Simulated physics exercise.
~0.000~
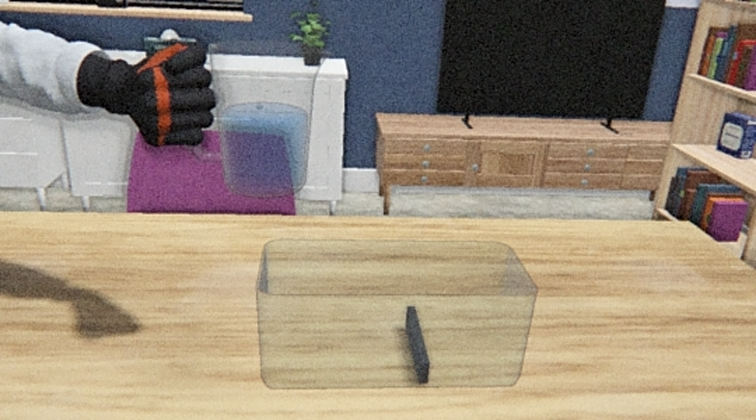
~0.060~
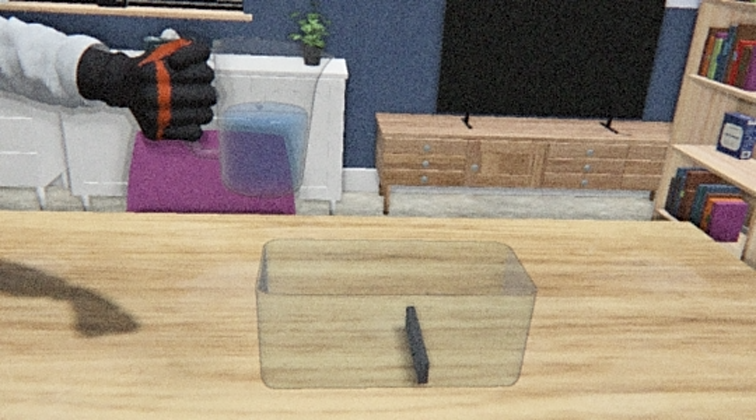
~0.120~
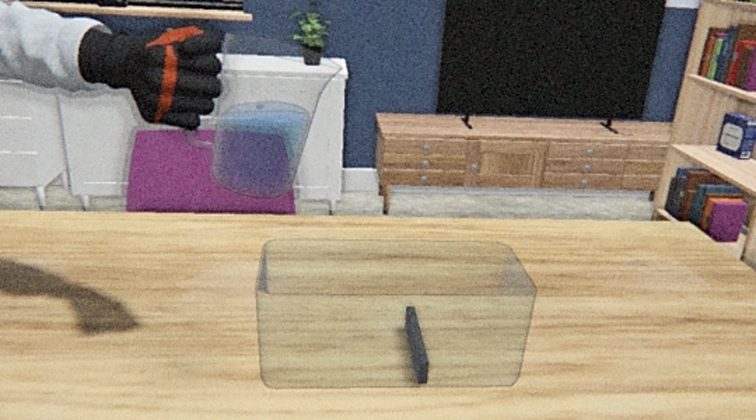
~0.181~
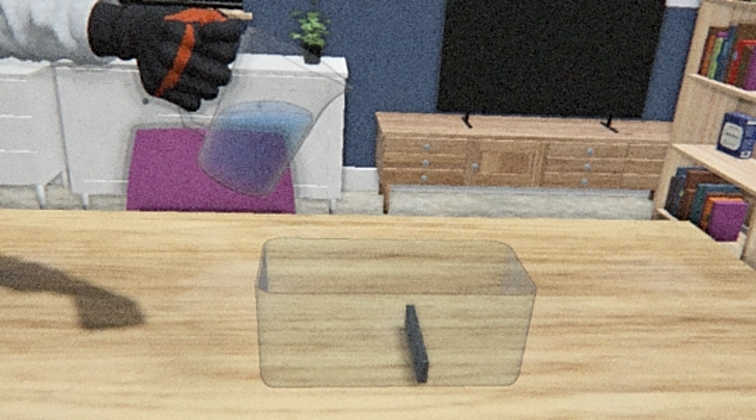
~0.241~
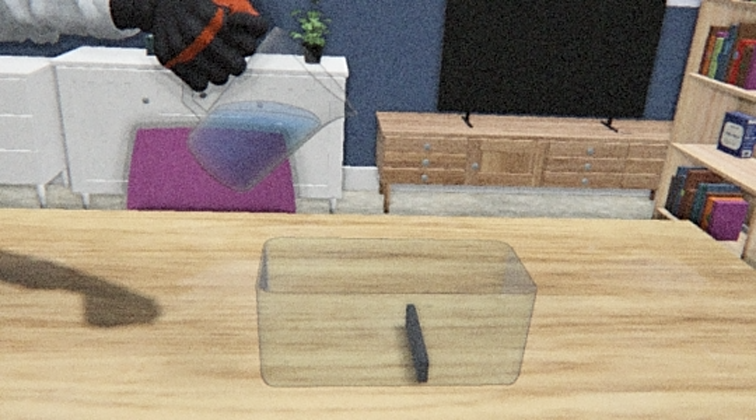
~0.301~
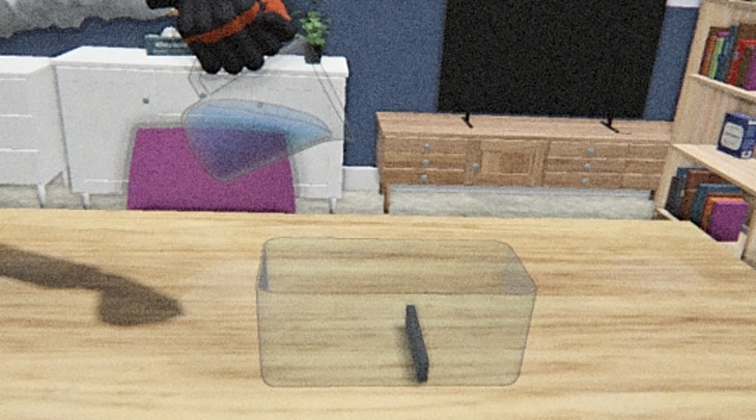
A clear jug of bluish water, held by a black-and-orange gloved hand, hung upright at first, then tilted further and further to the right above a wooden table holding an empty, clear basin.
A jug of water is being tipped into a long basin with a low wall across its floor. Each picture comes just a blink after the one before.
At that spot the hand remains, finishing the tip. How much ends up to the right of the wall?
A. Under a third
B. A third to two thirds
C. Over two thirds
Option A: Under a third.
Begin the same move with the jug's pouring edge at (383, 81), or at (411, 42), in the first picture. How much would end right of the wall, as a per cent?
It works out to around 85 % and then around 65 %.
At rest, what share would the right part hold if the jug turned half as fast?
Near 10 %.
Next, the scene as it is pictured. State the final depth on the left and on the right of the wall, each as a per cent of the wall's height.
It settles around 50 on the left side and around 30 on the right side.
After 0.52 s the tilt is 100° and 69 per cent is still to pour, 5 is left of the wall and 0 right of it.
After 0.68 s the tilt is 100° and 27 per cent is still to pour, 43 is left of the wall and 1 right of it.
After 0.85 s the tilt is 100° and 8 per cent is still to pour, 55 is left of the wall and 22 right of it.
After 1.03 s the tilt is 100° and 2 per cent is still to pour, 69 is left of the wall and 22 right of it.
In the end 72 per cent lies left of the wall, 23 right of it and 5 outside.
